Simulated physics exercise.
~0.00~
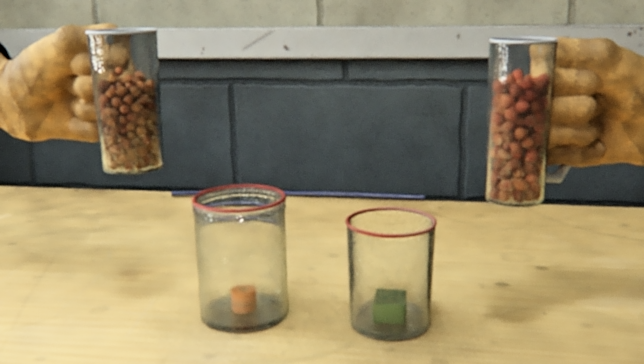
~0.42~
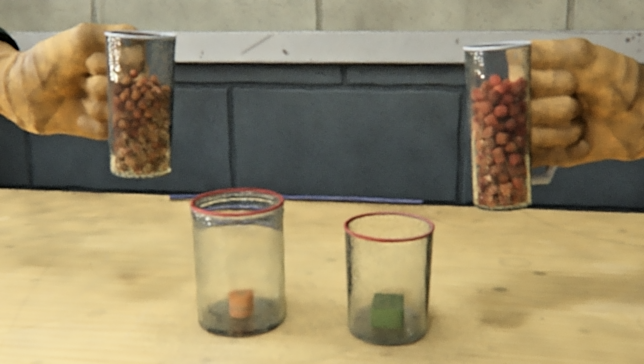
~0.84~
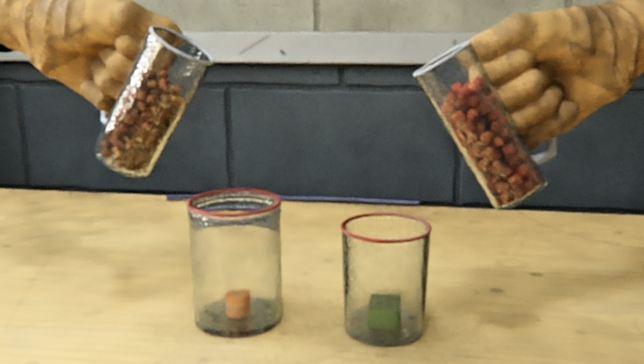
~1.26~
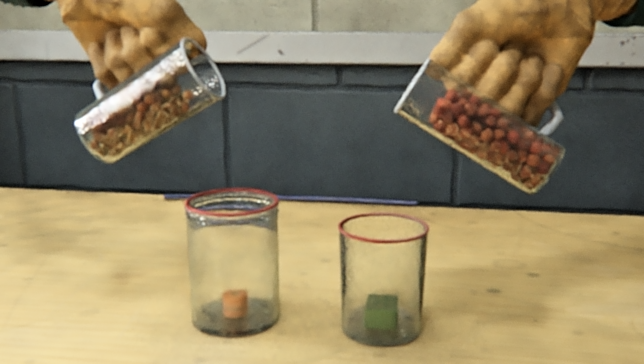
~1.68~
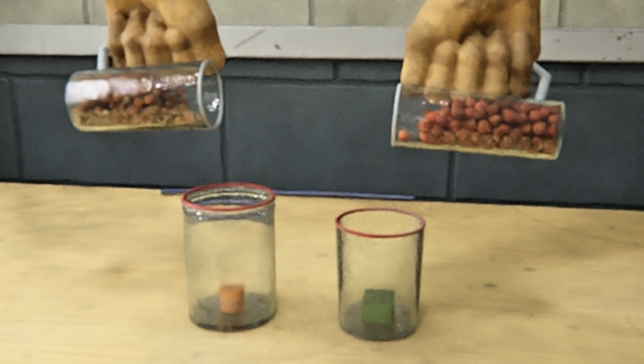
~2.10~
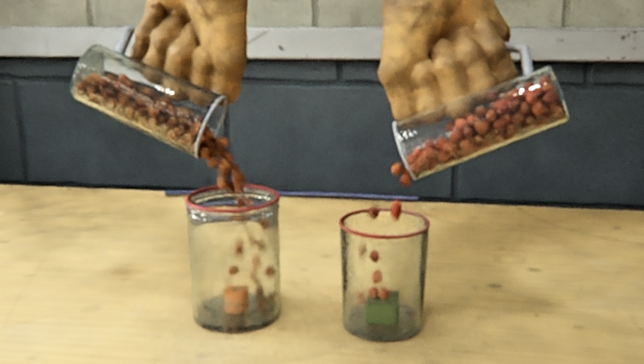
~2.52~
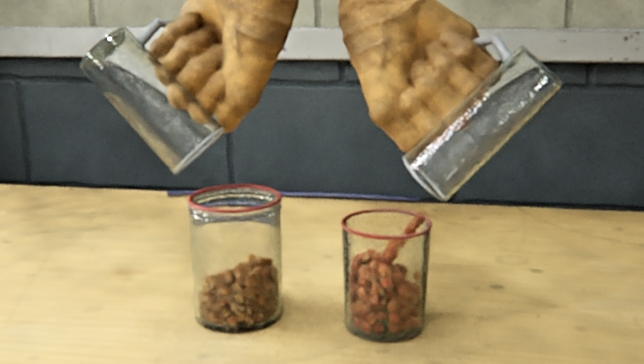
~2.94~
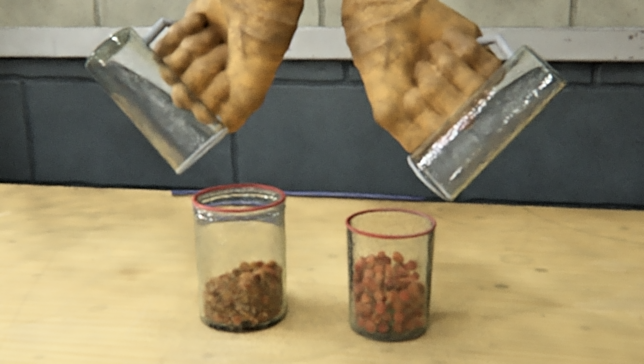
Two hands in worn tan gloves hold clear cups of reddish-brown, nut-like pieces above a pale wooden table, seen from the front against a dark block wall. Below stand two red-rimmed see-through containers, an orange block in the left jar and a green block in the right glass. The hands tilt both cups inward until they lie on their sides, then tip them further, and the pieces tumble down around the blocks. Both cups empty completely. The left jar ends about a third full and the right glass about half full, with both blocks buried from sight.
